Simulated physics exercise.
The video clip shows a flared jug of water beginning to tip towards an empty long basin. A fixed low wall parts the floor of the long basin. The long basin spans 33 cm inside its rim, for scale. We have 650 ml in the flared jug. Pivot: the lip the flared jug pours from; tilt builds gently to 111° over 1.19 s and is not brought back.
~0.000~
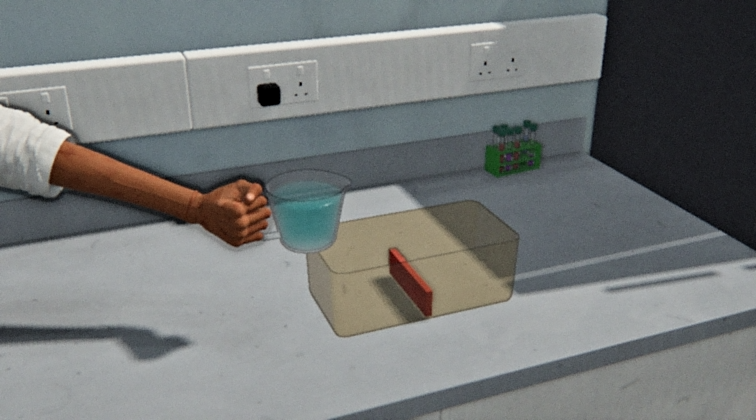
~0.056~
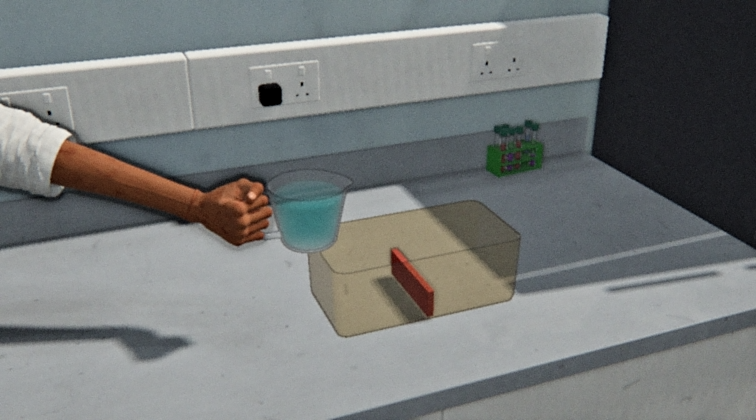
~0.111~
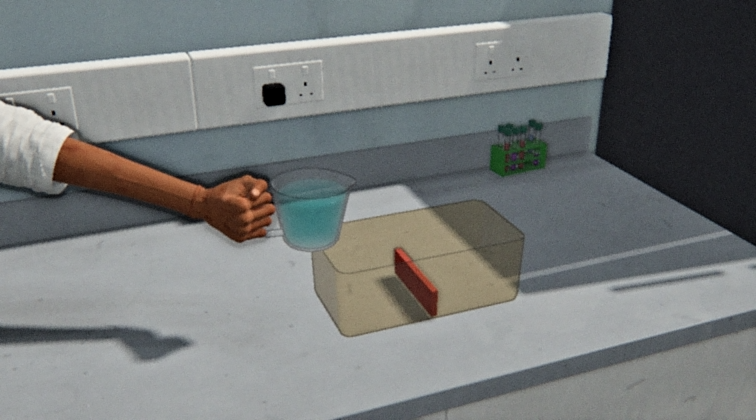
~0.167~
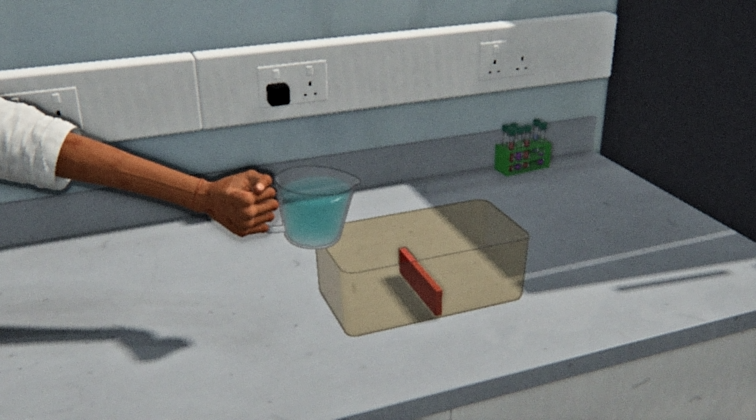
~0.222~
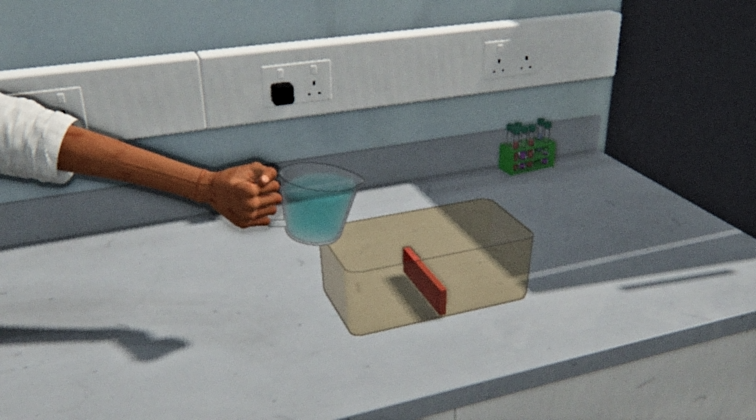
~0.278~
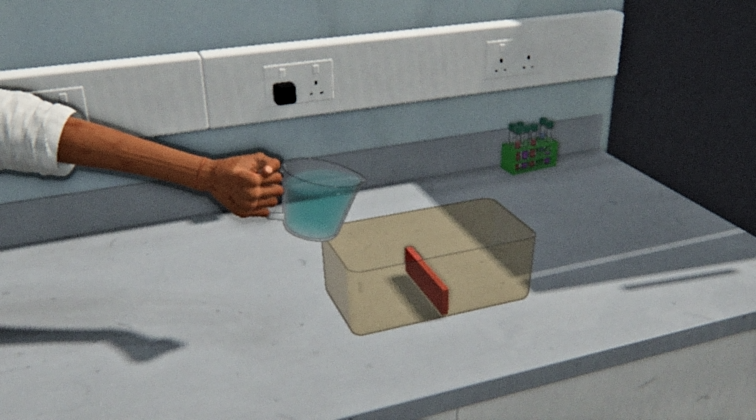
A hand gradually tilts a jug of blue-green water rightward above an empty divided basin.
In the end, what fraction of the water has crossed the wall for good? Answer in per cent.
In the end about 46 per cent has crossed for good.
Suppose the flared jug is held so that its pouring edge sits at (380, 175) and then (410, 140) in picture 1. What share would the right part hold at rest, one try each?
Near 90 in a hundred on the first go and near 85 in a hundred on the second.
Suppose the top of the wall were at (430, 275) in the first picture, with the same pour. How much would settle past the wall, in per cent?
In that case, some 15 percent.
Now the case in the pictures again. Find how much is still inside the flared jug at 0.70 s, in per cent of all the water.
Near 62 in a hundred.
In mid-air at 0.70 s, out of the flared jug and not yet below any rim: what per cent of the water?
Near 26 per cent at that moment.
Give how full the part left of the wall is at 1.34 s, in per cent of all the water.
The fraction is near 52 percent.
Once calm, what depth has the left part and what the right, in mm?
Around 14 mm deep on the left, around 12 mm deep on the right.
By 0.70 s the tilt is 71° and 62 per cent is still to pour, 12 is left of the wall and 0 right of it.
By 1.01 s the tilt is 105° and 6 per cent is still to pour, 40 is left of the wall and 35 right of it.
By 1.34 s the tilt is 111° and 0 per cent is still to pour, 52 is left of the wall and 46 right of it.
By 1.69 s the tilt is 111° and 0 per cent is still to pour, 52 is left of the wall and 46 right of it.
At rest 52 per cent lies left of the wall, 46 right of it and 1 outside.
